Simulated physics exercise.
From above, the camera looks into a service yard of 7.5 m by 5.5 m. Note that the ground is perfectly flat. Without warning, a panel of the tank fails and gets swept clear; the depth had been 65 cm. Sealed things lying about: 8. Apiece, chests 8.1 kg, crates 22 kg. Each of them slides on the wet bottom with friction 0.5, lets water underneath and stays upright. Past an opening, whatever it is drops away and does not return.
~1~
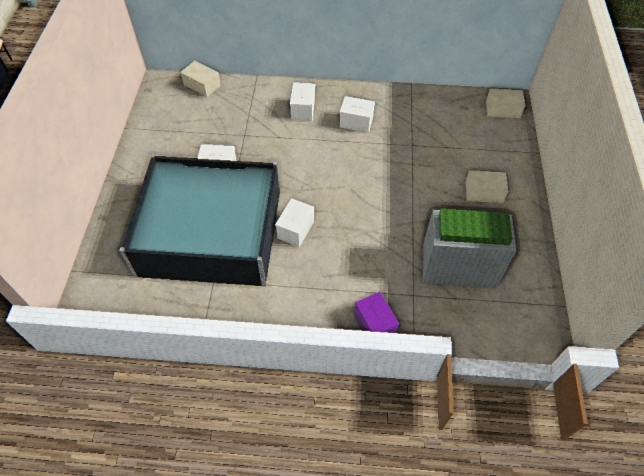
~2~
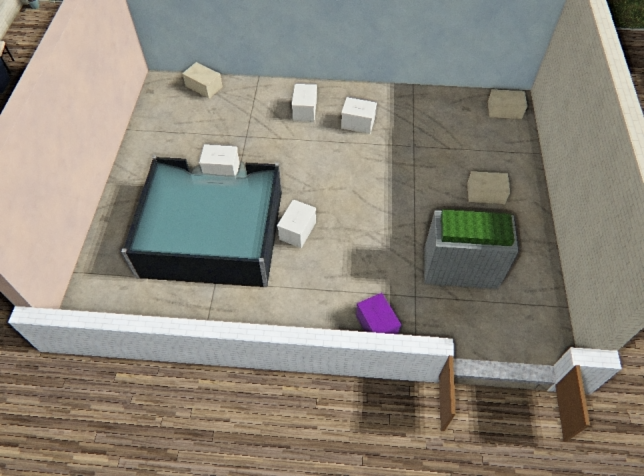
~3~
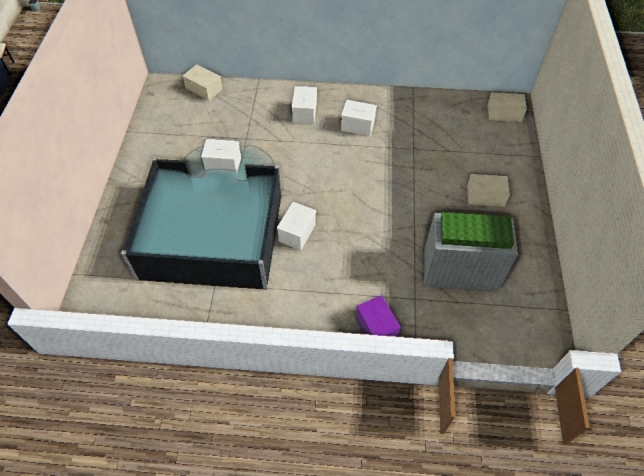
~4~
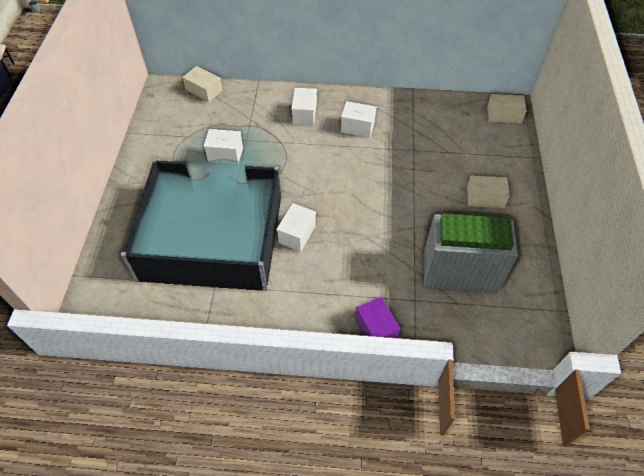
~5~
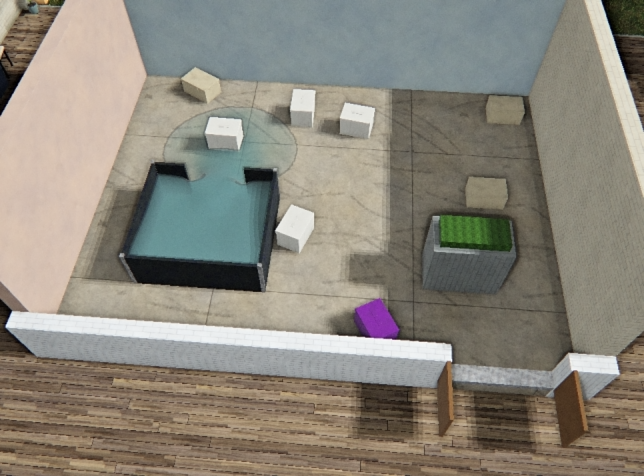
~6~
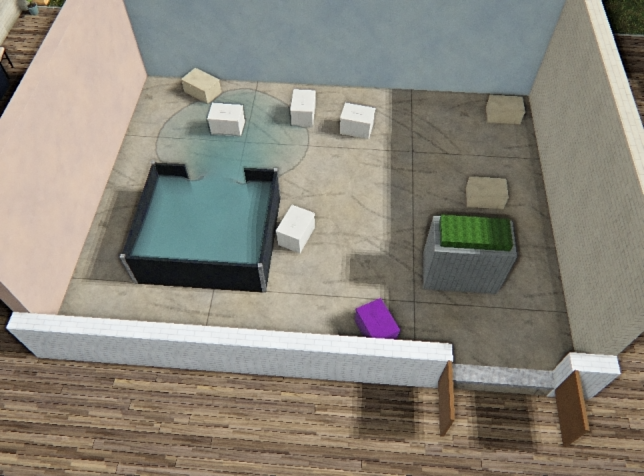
Water pushed out through a gap in the back of the dark tank, shoving a white block toward the rear wall and spreading across the floor around it, while the purple chest stayed put.
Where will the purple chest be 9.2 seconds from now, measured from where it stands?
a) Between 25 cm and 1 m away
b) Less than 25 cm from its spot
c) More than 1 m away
Option a: Between 25 cm and 1 m away.
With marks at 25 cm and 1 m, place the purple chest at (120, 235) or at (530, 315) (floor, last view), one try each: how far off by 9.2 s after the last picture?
Swept far; swept far.
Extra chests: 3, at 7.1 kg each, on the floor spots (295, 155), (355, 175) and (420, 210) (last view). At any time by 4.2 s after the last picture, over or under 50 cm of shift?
Respectively: Greater, smaller, smaller.
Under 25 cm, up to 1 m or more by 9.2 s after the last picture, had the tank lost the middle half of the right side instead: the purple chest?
The purple chest is swept a long way.
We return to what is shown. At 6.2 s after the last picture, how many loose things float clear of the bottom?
3 at that moment.
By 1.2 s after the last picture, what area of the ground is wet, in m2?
At that time the wet patch spans about 14 m2.
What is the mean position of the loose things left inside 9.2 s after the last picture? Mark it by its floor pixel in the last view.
That lands at roughly (404, 227).
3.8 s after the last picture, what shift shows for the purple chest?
0 cm, give or take.
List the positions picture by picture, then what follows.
The purple chest at (377, 313), on the bottom; water covers 3.3 m2; 0 of 8 have shifted, in the first picture.
The purple chest at (379, 314), on the bottom; water covers 3.9 m2; 1 of 8 have shifted, in the second picture.
The purple chest at (378, 316), on the bottom; water covers 4.7 m2; 1 of 8 have shifted, in the third picture.
The purple chest at (378, 318), on the bottom; water covers 5.7 m2; 1 of 8 have shifted, in the fourth picture.
The purple chest at (377, 319), on the bottom; 6.9 m2 under water; 1 of 8 have shifted, in the fifth picture.
The purple chest at (378, 319), on the bottom; water covers 8.3 m2; 1 of 8 have shifted, in the sixth picture.
Then, 1.2 s after the last picture the purple chest is near (378, 319), 0.0 m from its start, aground; 0 of 8 are out; 3 afloat.
Then, 3.8 s after the last picture the purple chest is near (378, 319), 0.0 m from its start, aground; 0 of 8 are out; 4 afloat.
Then, 6.2 s after the last picture the purple chest is near (378, 319), 0.0 m from its start, aground; 0 of 8 are out; 3 afloat.
Then, 9.2 s after the last picture the purple chest is near (413, 314), 0.5 m from its start, afloat; 1 of 8 are out; 3 afloat.
